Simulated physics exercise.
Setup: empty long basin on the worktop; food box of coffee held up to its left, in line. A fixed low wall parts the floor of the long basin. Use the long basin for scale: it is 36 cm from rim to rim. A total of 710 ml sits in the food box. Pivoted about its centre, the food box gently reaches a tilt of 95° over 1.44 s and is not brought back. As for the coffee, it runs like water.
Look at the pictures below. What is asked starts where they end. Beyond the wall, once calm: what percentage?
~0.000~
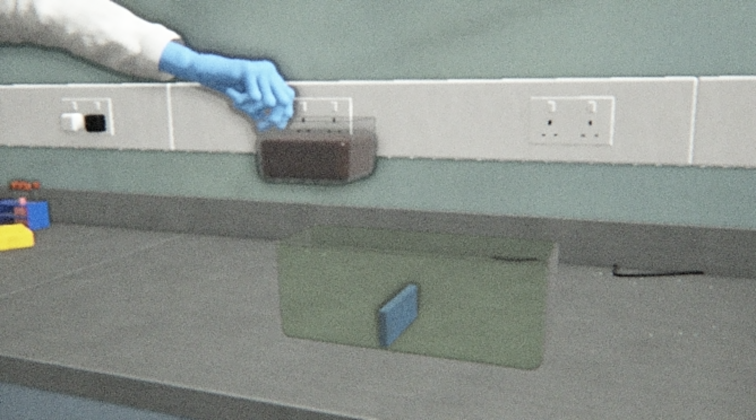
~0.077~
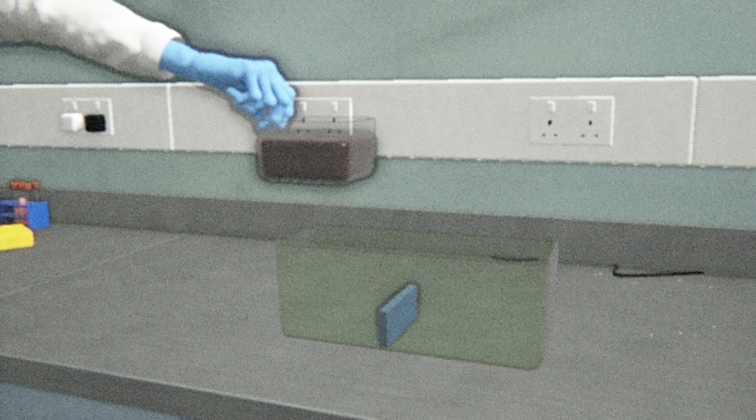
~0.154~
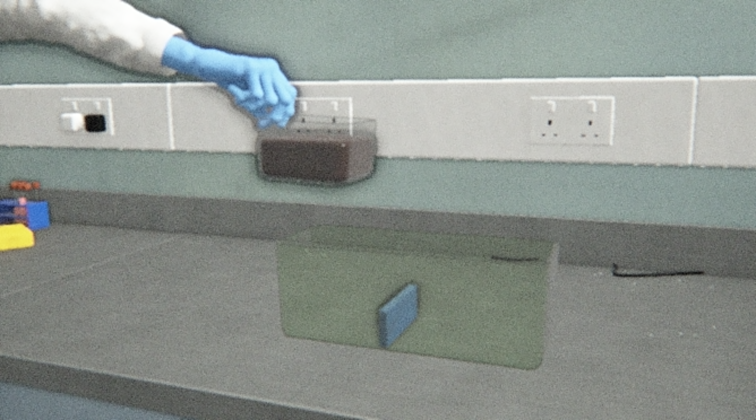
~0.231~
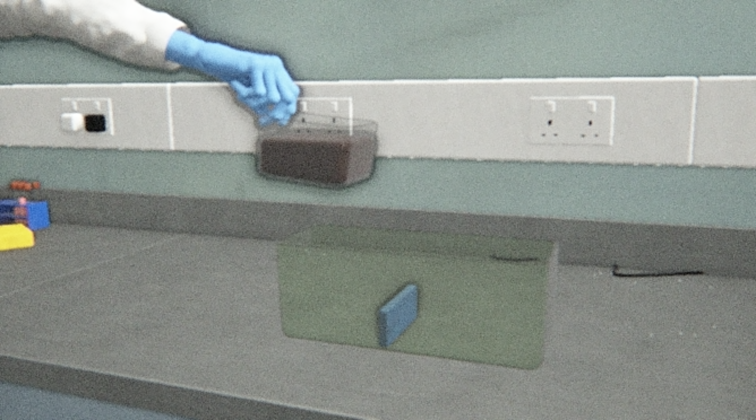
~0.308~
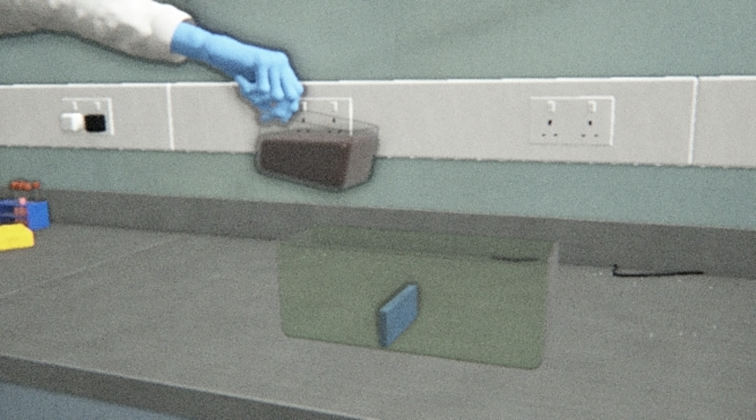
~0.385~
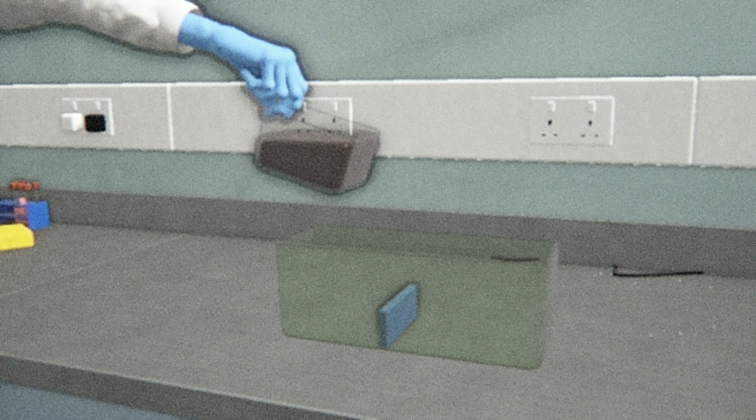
65 out of 100.
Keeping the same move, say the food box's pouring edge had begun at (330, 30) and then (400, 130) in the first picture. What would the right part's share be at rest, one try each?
Result: 50 per cent, then 95 per cent.
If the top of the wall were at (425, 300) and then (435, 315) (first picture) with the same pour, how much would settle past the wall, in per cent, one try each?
Respectively 30 and 15 %.
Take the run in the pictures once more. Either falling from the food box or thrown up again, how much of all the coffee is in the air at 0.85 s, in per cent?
Share: Roughly 26 per cent.
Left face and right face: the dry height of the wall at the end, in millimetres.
It's around 36 mm on the left side and around 30 mm on the right side.
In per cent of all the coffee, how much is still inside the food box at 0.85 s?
Some 62 % of it is still there.
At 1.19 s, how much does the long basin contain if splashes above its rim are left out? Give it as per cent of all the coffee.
Roughly 72 percent of it.
Then, 0.85 s in, the tilt is 61° and 63 per cent is still to pour, 2 is left of the wall and 10 right of it.
Then, 1.19 s in, the tilt is 88° and 18 per cent is still to pour, 10 is left of the wall and 63 right of it.
Then, 1.55 s in, the tilt is 95° and 3 per cent is still to pour, 30 is left of the wall and 64 right of it.
Then, 1.94 s in, the tilt is 95° and 0 per cent is still to pour, 35 is left of the wall and 65 right of it.
Finally, 35 per cent lies left of the wall, 65 right of it and 1 outside.
